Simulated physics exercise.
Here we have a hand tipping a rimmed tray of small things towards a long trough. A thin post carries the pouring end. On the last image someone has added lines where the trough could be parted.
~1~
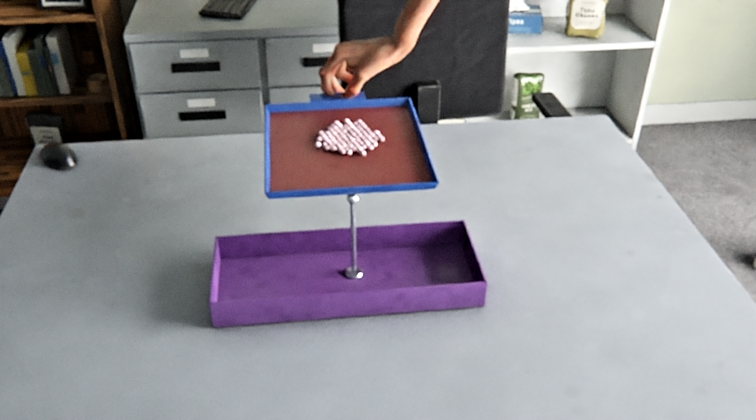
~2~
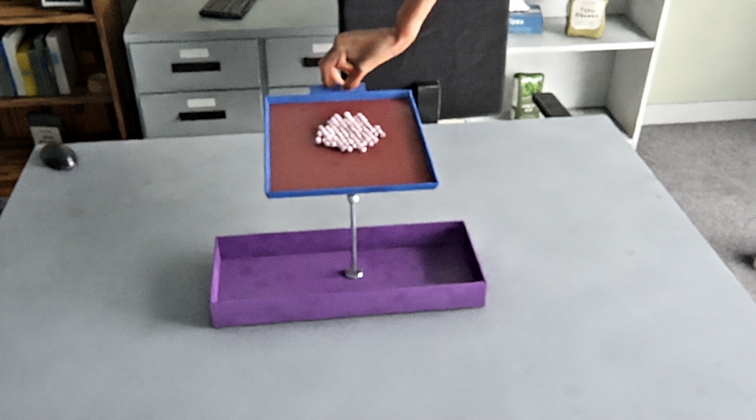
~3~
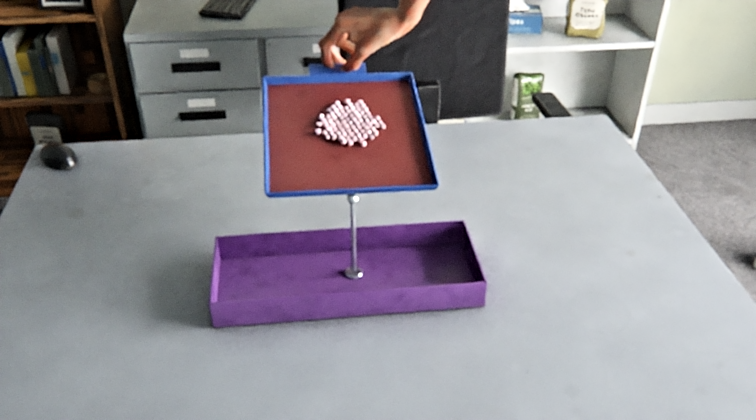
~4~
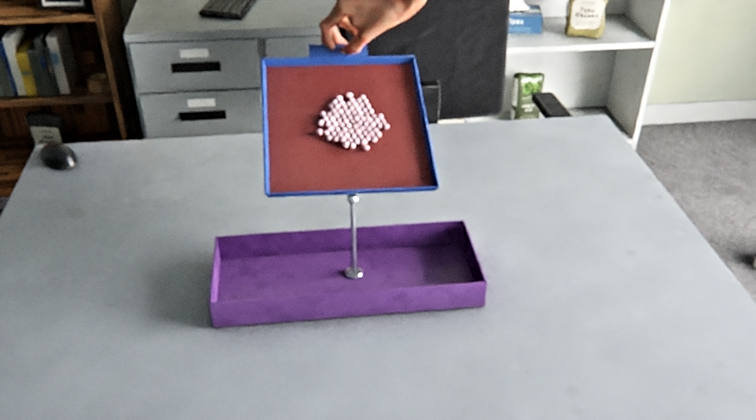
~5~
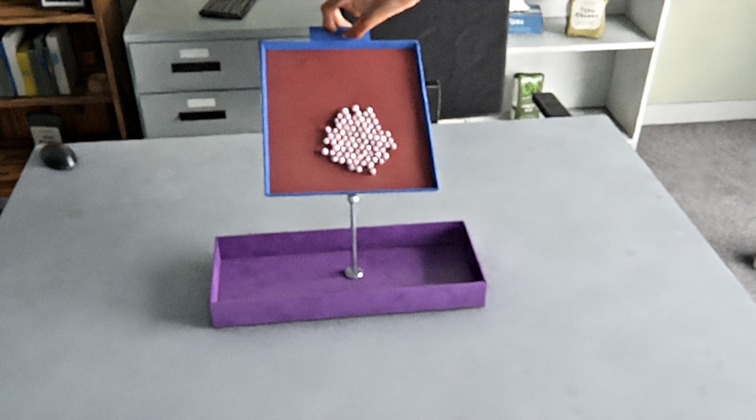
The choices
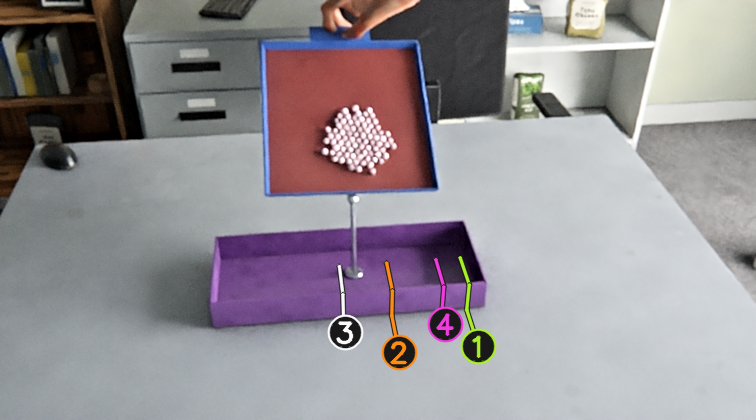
To begin with, a hand holds the far edge of a blue-rimmed, brown tray with a cluster of small pale pink pieces on it, above a long purple trough. The hand raises that edge steadily, tilting the tray steeper towards the viewer, and the cluster shifts slightly down the surface.
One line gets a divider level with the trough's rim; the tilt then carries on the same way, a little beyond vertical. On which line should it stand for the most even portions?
2 is best.
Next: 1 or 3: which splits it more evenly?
3 it is.
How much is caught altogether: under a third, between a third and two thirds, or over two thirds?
It is over two thirds.
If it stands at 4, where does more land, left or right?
More lands on the left.
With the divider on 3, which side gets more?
More lands on the right.
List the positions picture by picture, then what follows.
In the first frame, corners of the pouring end (269, 191) and (435, 181), level; middle of the load (349, 138), sugar pearls.
In the second frame, corners of the pouring end (269, 191) and (435, 181), barely tipped; no fin on the tray.
In the third frame, corners of the pouring end (269, 191) and (435, 183), a little tipped; front corners of the trough (210, 303) and (487, 282).
In the fourth frame, corners of the pouring end (269, 191) and (435, 185), clearly tipped; far corners (265, 61) and (411, 58).
In the fifth frame, corners of the pouring end (269, 192) and (436, 186), clearly tipped; the right corner sinks a little lower.
On the marked copy, line 1 crosses the front rim at (468, 283); line 2 crosses the front rim at (392, 289); line 3 crosses the front rim at (342, 293); line 4 crosses the front rim at (443, 285).
With 1, of what is caught, every piece on the left of the divider, not one piece on the right.
With 2, of what is caught, roughly half on the left of the divider, roughly half on the right.
With 3, of what is caught, about a tenth on the left of the divider, the larger part on the right.
With 4, of what is caught, almost all on the left of the divider, about a tenth on the right.
